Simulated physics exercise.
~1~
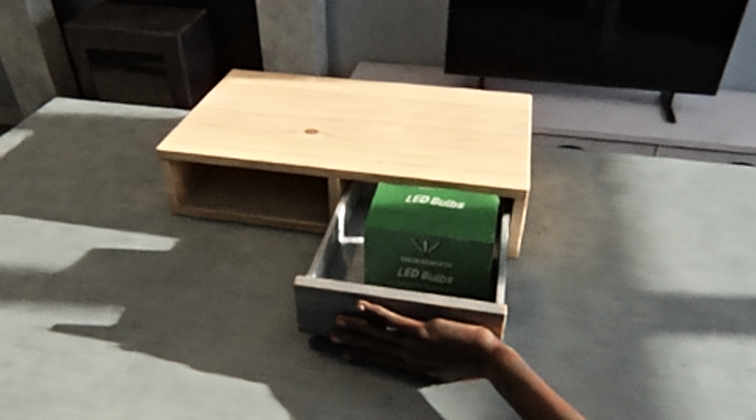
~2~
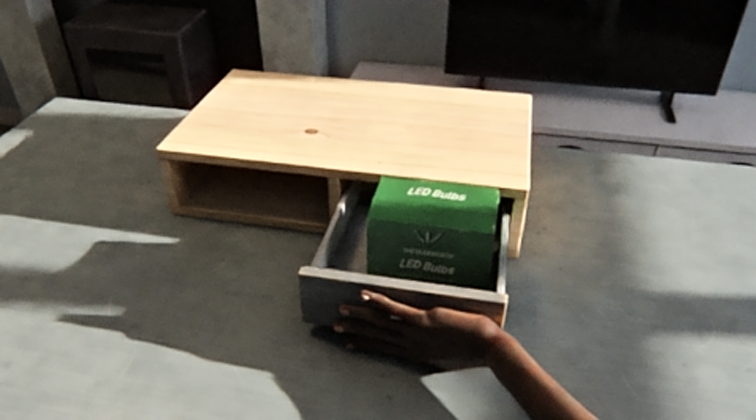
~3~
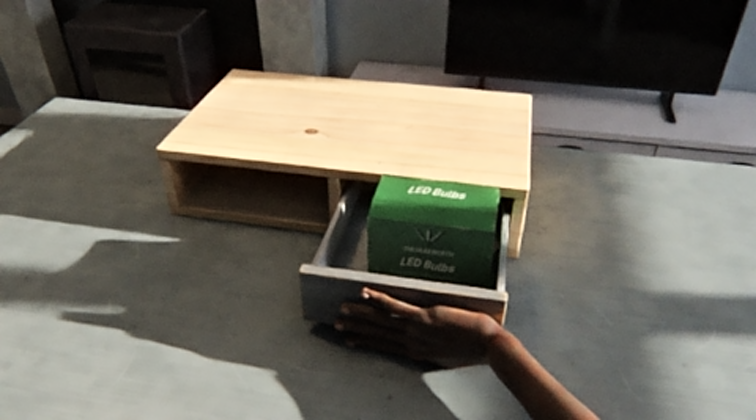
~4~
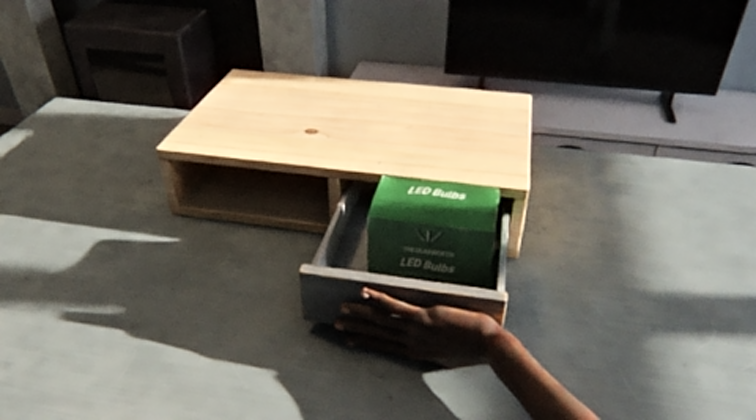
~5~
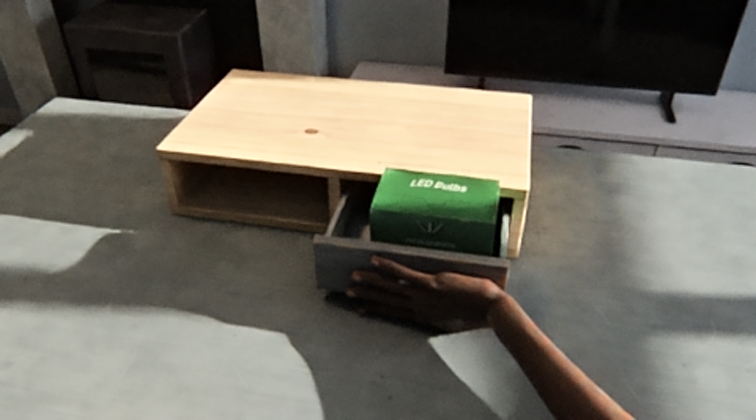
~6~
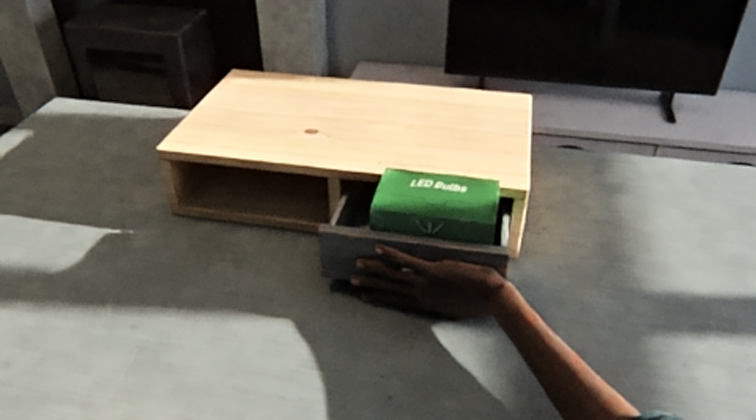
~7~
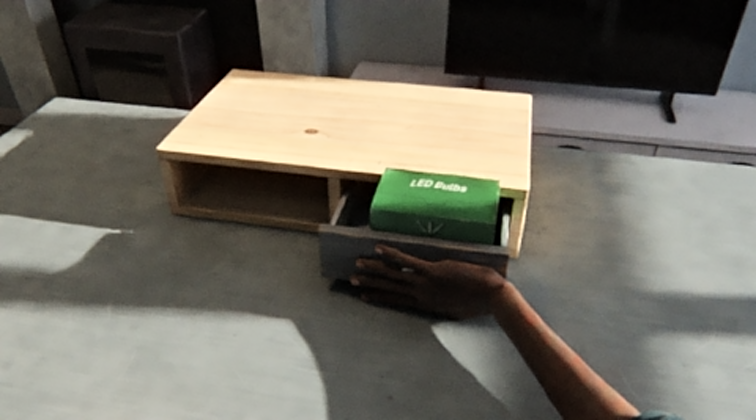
A hand pushing a grey drawer holding a green LED bulbs box partway into a wooden chest, where it jams still open.
